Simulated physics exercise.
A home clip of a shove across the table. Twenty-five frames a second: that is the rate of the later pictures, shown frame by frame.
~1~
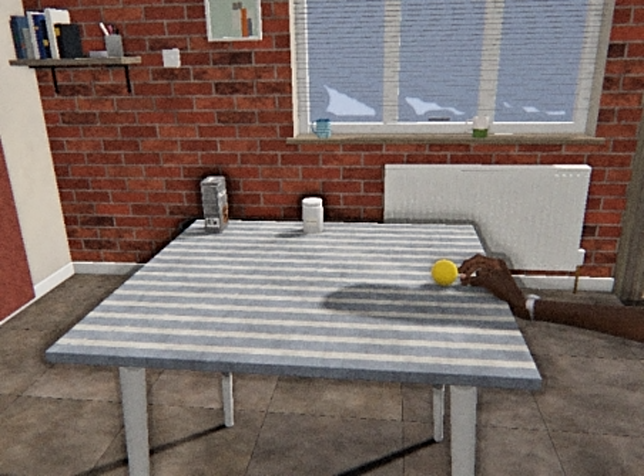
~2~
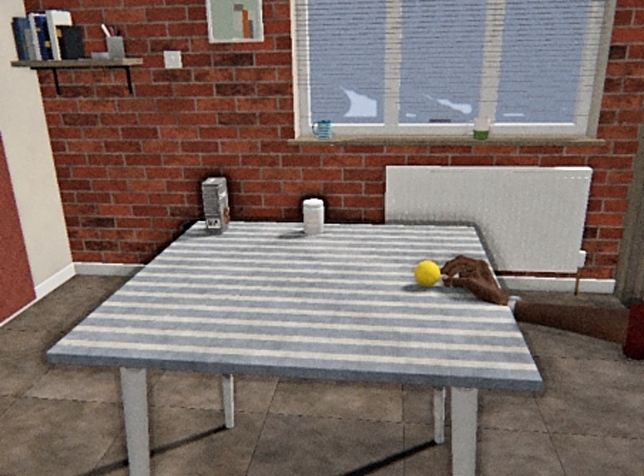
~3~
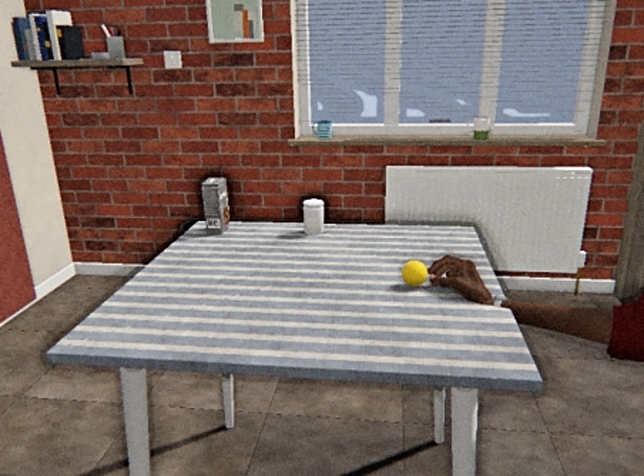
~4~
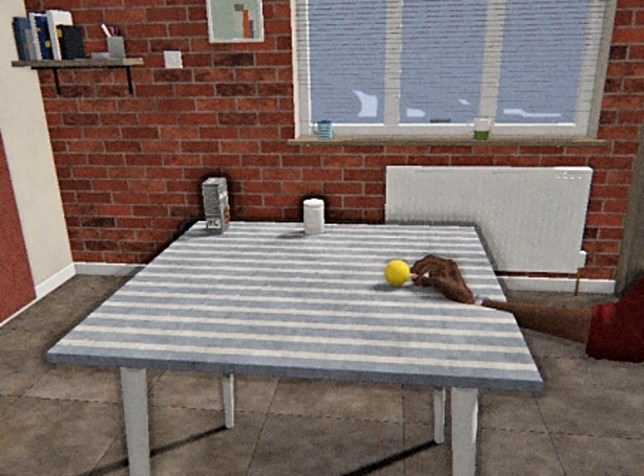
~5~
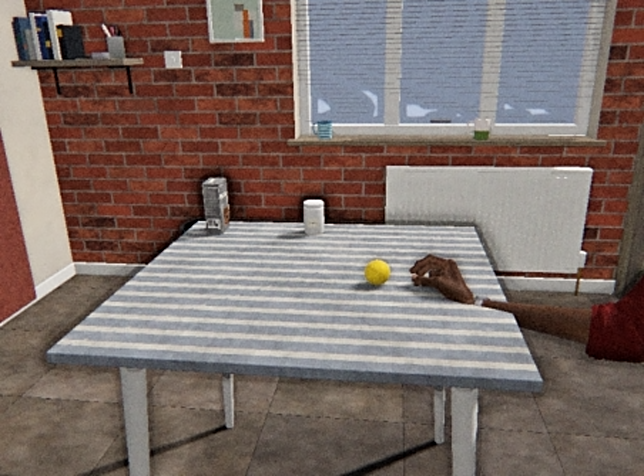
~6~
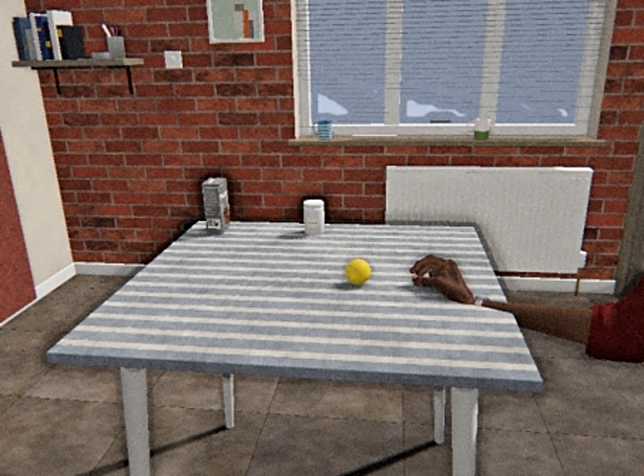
A yellow lemon was pushed leftward across a striped table by a hand reaching in from the right, then rolled on farther left by itself while the hand stayed behind.
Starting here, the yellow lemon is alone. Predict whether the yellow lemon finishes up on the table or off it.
Predicted result: Off the table.
Then, 0.20 s later than the last frame, yellow lemon moved well along near (268, 269).
Then, 0.60 s later than the last frame, yellow lemon now off the table.
Then, 0.90 s later than the last frame, things are still on the move.
When it is over, off the table, yellow lemon.
